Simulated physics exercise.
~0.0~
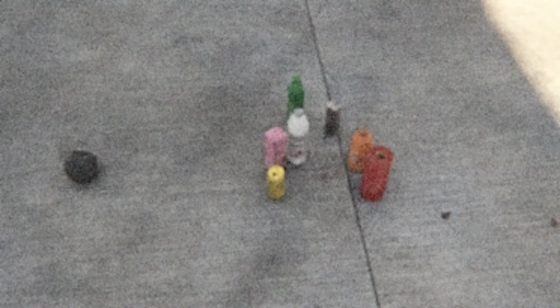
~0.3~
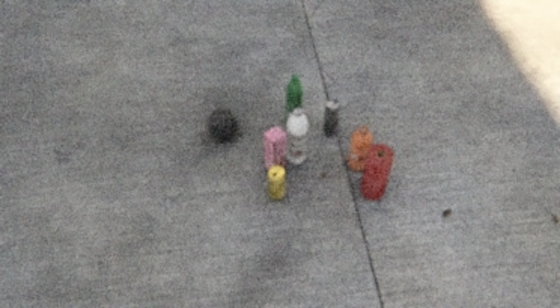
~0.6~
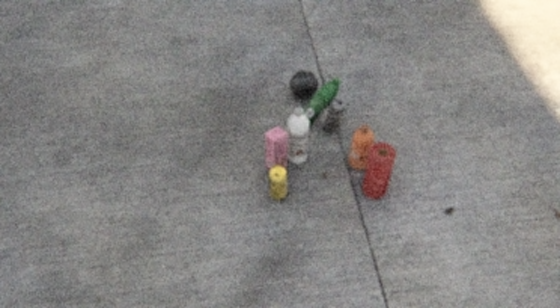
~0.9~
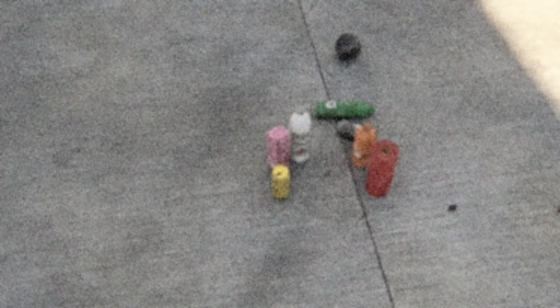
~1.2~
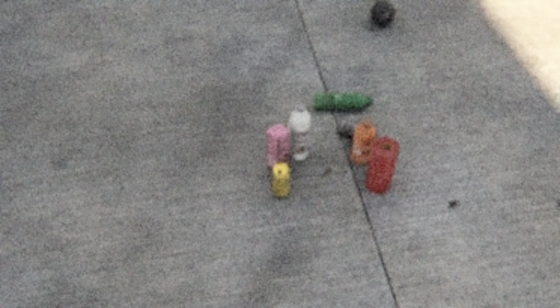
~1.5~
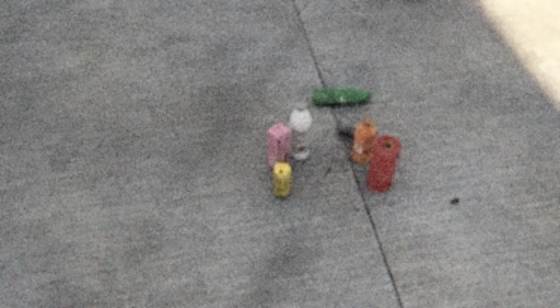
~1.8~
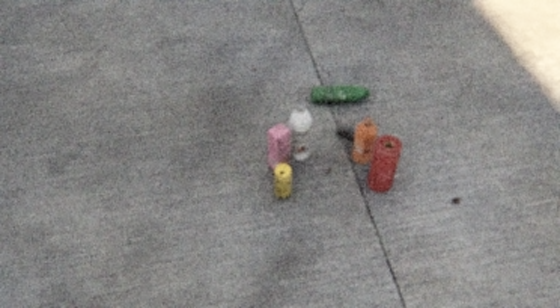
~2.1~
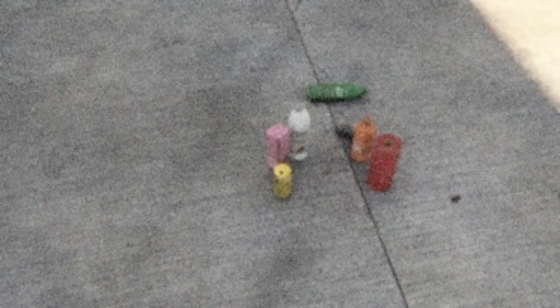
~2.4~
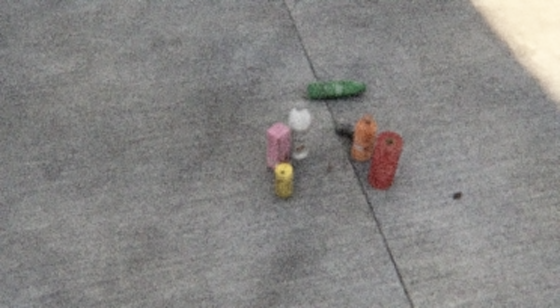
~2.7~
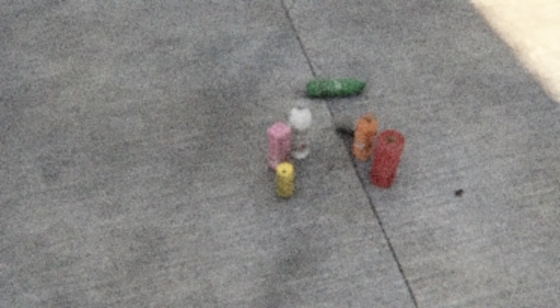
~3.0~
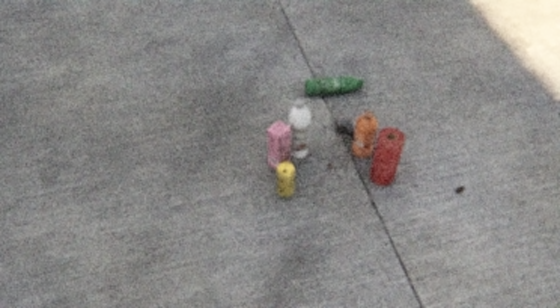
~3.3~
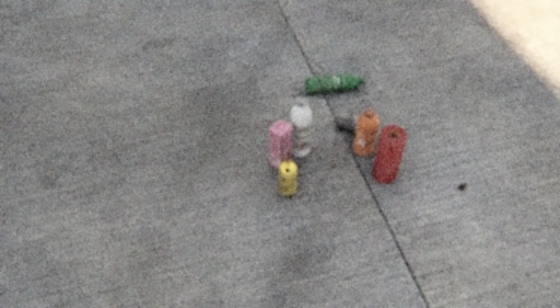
Seven bottles, cans and rolls stood grouped on a concrete floor as a black ball rolled in from the left, knocked over the green bottle and the small grey can, and rolled out of sight at the top, leaving the other five standing.
